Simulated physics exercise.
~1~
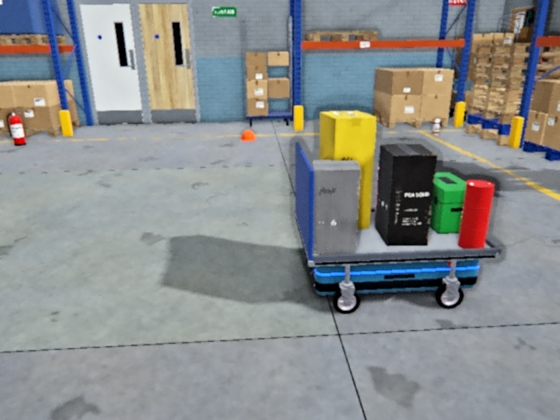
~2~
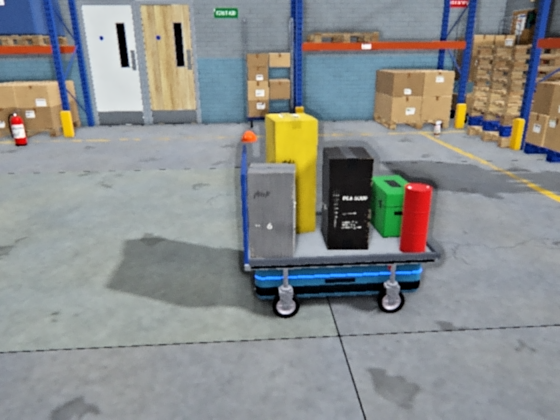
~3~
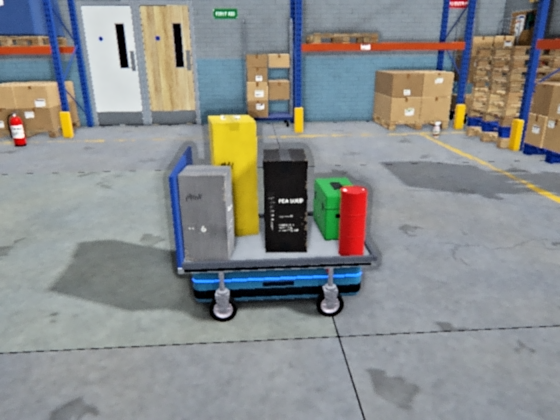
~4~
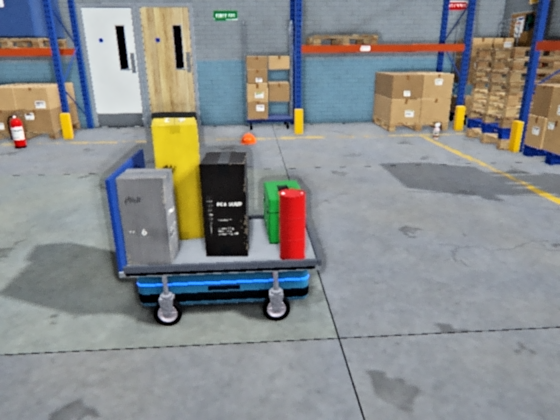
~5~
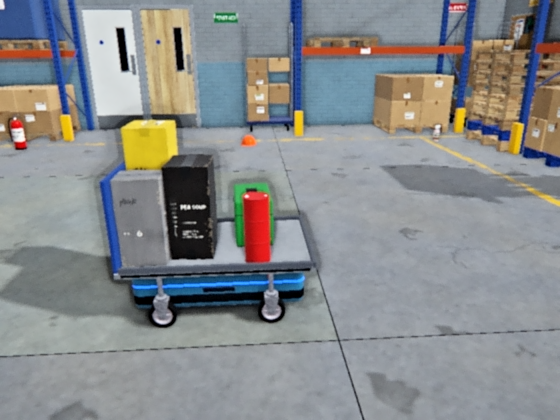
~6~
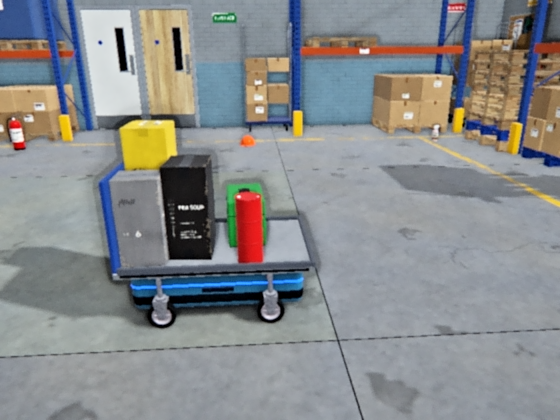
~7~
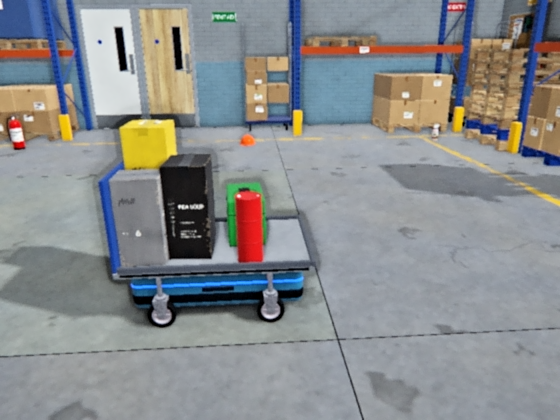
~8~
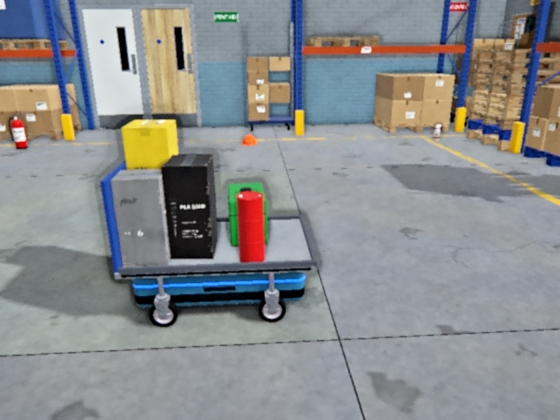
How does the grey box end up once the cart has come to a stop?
The grey box is still standing upright on the cart, close to the tall blue board at the left end.
